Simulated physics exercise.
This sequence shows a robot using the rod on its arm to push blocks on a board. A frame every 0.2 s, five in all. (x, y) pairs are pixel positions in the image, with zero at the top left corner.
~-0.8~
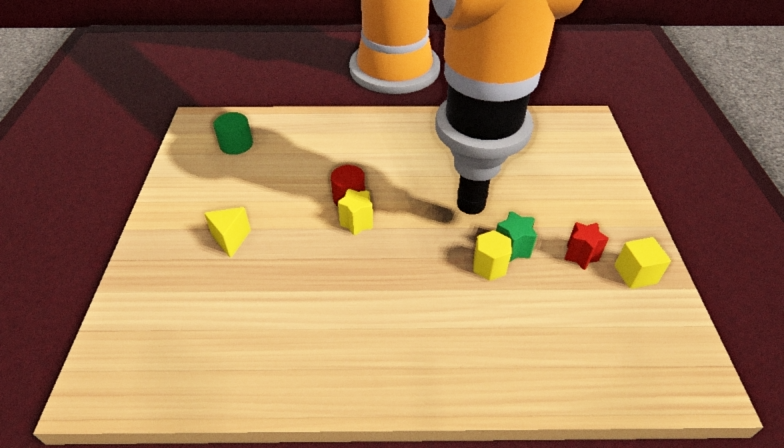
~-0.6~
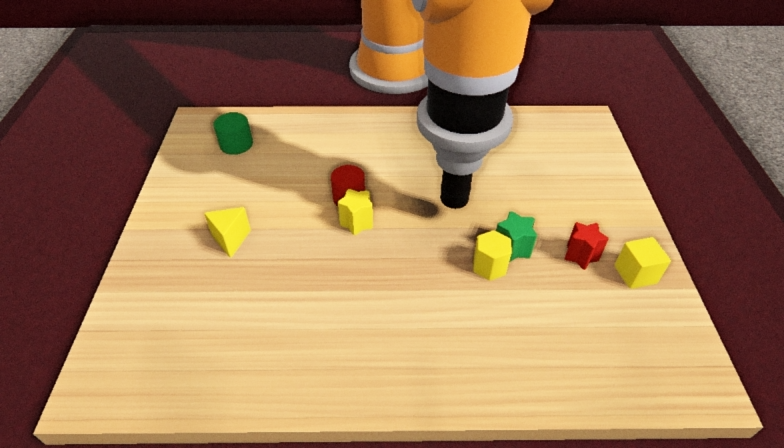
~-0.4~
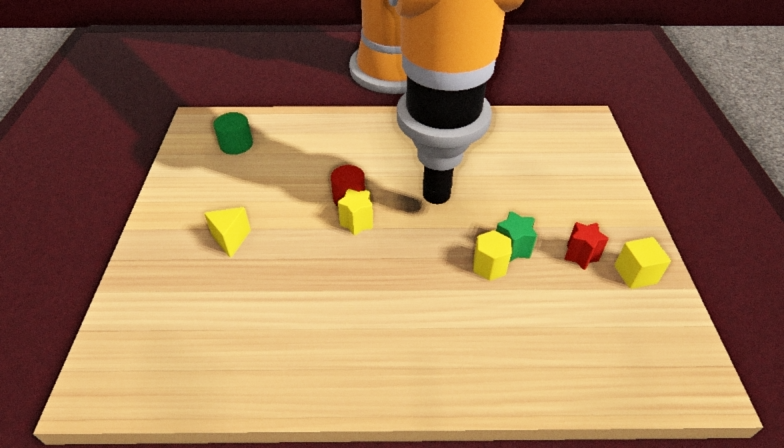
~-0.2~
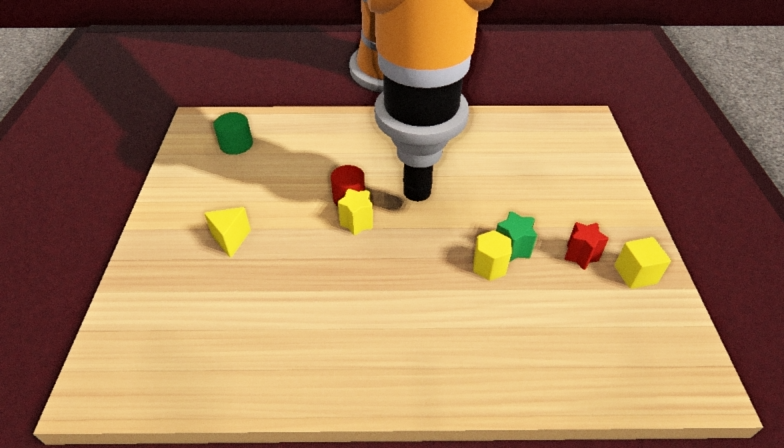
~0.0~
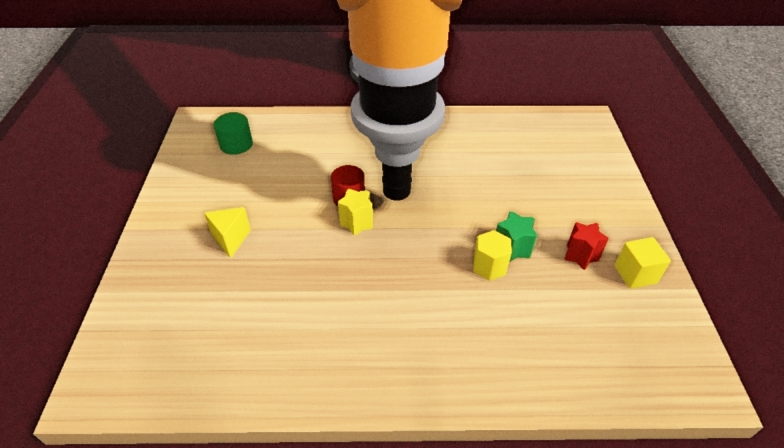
At first, an orange robot arm holds its black-tipped rod above a wooden board, just behind a green star block and a yellow block. The arm then moves steadily left across the board, while all the blocks stay still, and the rod ends up close beside the red cylinder and yellow star block.
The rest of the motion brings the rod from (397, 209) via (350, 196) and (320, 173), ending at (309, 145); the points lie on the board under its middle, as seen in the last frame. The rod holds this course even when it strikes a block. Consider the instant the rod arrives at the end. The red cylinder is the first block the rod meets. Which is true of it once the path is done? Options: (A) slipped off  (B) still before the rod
That would be A.
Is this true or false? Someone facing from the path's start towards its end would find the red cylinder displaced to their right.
That is false.
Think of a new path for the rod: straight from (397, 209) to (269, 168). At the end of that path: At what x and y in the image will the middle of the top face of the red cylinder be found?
Somewhere near (254, 164).
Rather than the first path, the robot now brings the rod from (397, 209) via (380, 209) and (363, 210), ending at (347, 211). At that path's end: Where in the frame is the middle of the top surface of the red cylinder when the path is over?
Around (328, 171).
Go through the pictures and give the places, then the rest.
Lower end of the rod (471, 206), tops of blocks, red cylinder (348, 175), yellow star block (356, 200), in the first frame.
Rod (454, 200), blocks as before, in the second frame.
Rod (436, 196), blocks as before, in the third frame.
Rod (417, 193), blocks as before, in the fourth frame.
Rod (397, 192), red cylinder (348, 175), yellow star block (356, 200), in the fifth frame.
The first path, step by step. One third of the way, rod (348, 179); red cylinder (318, 167).
Two thirds of the way, rod (317, 156); red cylinder (288, 157).
At the end, rod (306, 128); red cylinder (287, 156); yellow star block not moved.
